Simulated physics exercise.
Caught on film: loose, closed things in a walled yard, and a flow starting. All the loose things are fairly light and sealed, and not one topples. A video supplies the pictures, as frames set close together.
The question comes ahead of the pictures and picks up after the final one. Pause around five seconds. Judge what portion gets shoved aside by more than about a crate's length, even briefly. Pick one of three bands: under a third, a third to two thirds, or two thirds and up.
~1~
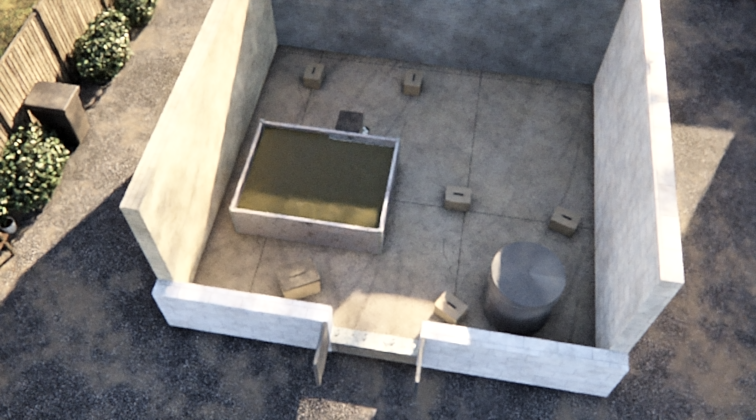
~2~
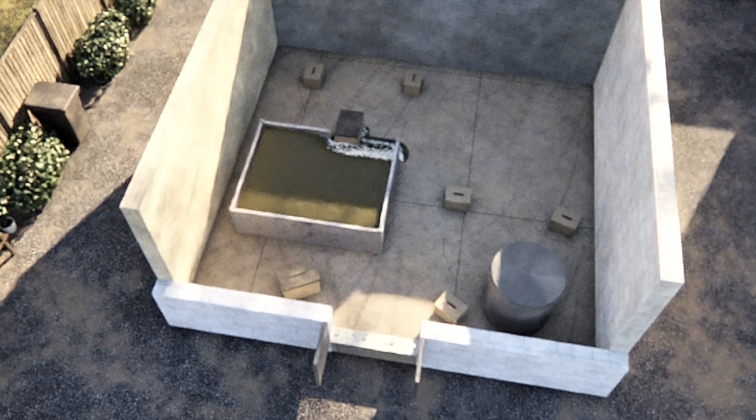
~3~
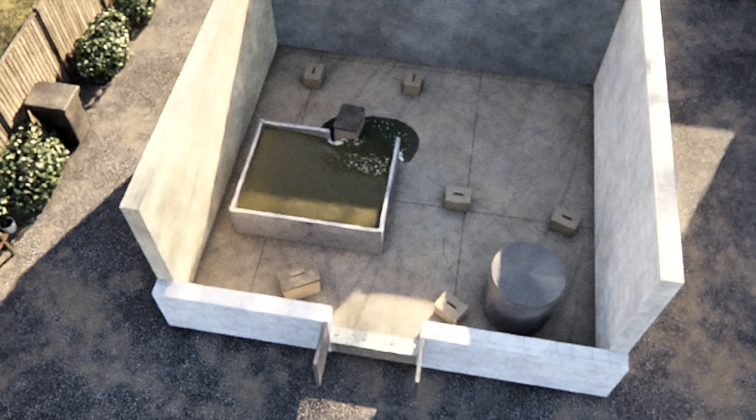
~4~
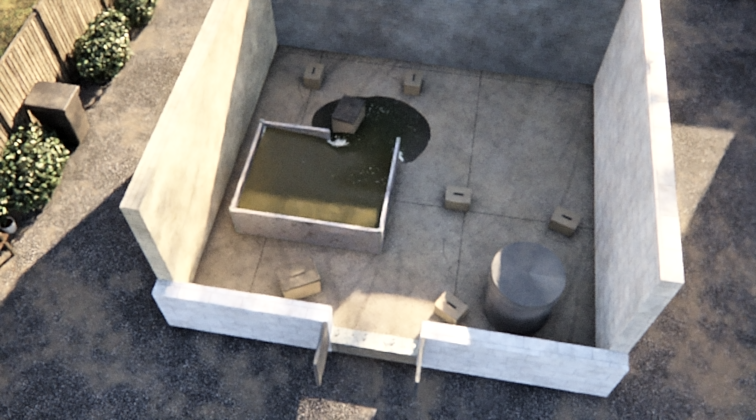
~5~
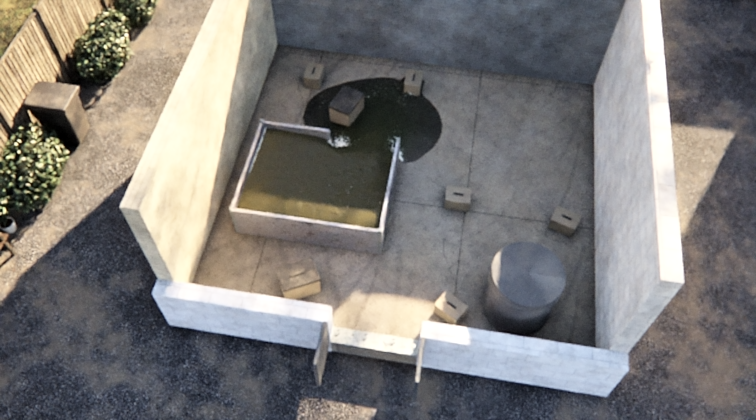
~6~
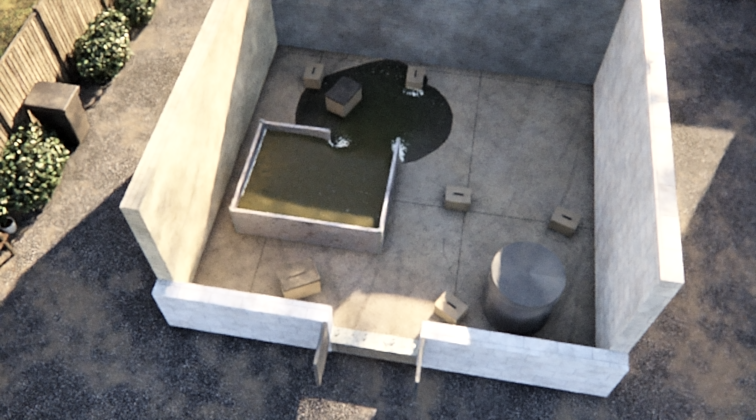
A third to two thirds.
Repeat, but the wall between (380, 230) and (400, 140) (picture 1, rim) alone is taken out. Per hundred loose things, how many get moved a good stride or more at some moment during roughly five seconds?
By my reckoning, around 60 percent.
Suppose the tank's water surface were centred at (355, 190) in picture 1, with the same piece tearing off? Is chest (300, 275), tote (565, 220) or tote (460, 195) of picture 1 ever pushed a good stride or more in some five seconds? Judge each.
Object by object, in turn: Lingered near its place, travelled a good distance, lingered near its place.
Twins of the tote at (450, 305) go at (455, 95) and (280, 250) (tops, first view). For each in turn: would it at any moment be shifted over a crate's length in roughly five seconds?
Well, one then the other: Carried that far, not carried that far.
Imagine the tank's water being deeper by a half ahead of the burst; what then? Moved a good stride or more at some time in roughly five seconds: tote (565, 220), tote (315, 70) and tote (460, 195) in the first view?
Answers in the order asked: Went past the threshold, went past the threshold, stayed within the threshold.
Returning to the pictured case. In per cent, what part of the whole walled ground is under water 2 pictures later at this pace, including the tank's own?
Close to 30 per cent, tank included.
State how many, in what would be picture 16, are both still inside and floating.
My count is 3.
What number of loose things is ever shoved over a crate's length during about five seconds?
Count: 4.
A moment on, 1 of 7 are well off their spots; 1 afloat.
Next, 3 of 7 are well off their spots; 3 afloat.
Later, 3 of 7 are well off their spots; 2 afloat.
In the end, 4 of 7 are well off their spots, and 4 have been at some point; 3 afloat.
